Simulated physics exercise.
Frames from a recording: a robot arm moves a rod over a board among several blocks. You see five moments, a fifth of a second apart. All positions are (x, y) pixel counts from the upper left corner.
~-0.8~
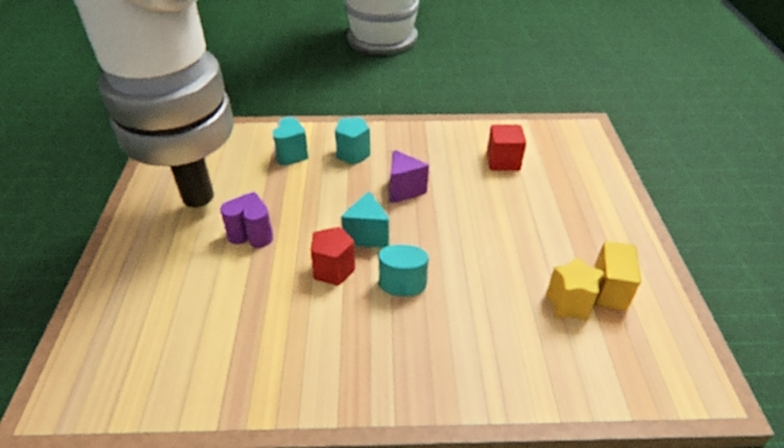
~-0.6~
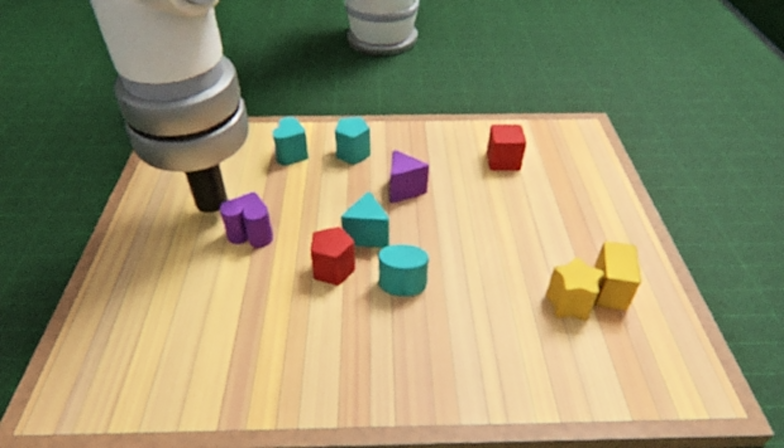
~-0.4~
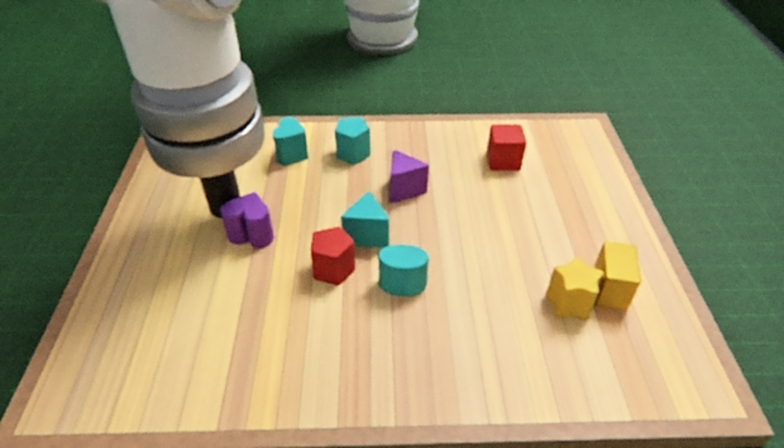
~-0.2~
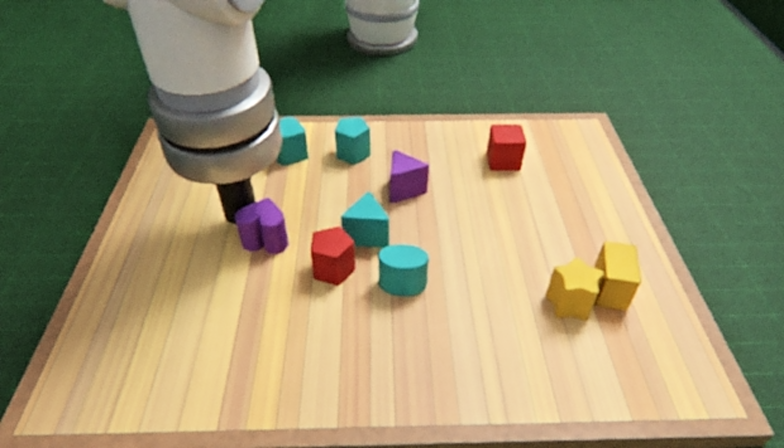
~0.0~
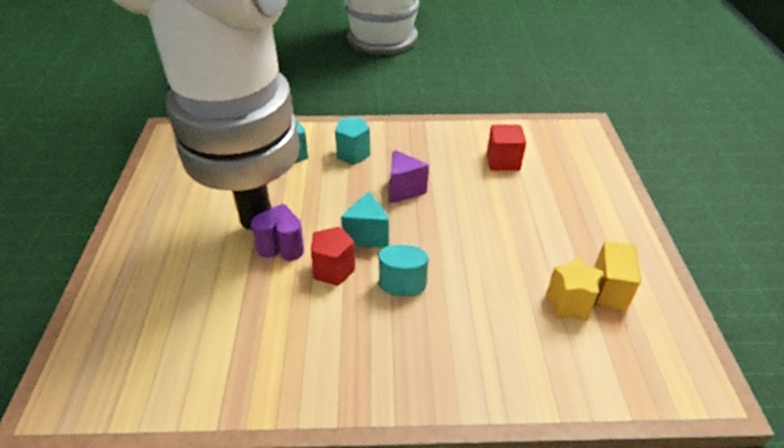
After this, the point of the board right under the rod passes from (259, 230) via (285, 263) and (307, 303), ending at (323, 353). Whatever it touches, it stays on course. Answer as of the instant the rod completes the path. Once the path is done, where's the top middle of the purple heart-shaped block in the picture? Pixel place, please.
Top centre: (327, 240).
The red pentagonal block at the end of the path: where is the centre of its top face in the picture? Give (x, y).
In the picture, it is at (364, 247).
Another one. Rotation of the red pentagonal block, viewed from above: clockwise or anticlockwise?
The turn is clockwise.
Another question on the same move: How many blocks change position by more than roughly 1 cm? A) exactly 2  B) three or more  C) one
Option A.
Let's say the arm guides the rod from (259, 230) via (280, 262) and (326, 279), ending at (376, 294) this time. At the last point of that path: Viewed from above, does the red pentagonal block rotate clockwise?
Yes
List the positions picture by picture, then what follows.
The first picture shows rod's lower end at (198, 197); purple heart-shaped block at (245, 206); red pentagonal block at (331, 241); turquoise three-sided block at (366, 208); turquoise elliptical block at (404, 255).
The second picture shows rod at (212, 202); blocks still.
The third picture shows rod at (226, 208); blocks still.
The fourth picture shows rod at (241, 213); purple heart-shaped block at (261, 212).
The fifth picture shows rod at (257, 219); purple heart-shaped block at (277, 218); red pentagonal block at (331, 241); turquoise three-sided block at (366, 208); turquoise elliptical block at (404, 255).
On the path given first. One third of the way, rod at (284, 252); purple heart-shaped block at (319, 238), turned 65° anticlockwise; red pentagonal block at (357, 245), turned 45° clockwise.
Two thirds of the way, rod at (306, 293); purple heart-shaped block at (327, 240), turned 85° anticlockwise; red pentagonal block at (364, 247), turned 55° clockwise; turquoise elliptical block at (407, 256).
At the end, rod at (322, 342); purple heart-shaped block at (327, 240), turned 85° anticlockwise; red pentagonal block at (364, 247), turned 55° clockwise; turquoise three-sided block still; turquoise elliptical block at (407, 256).
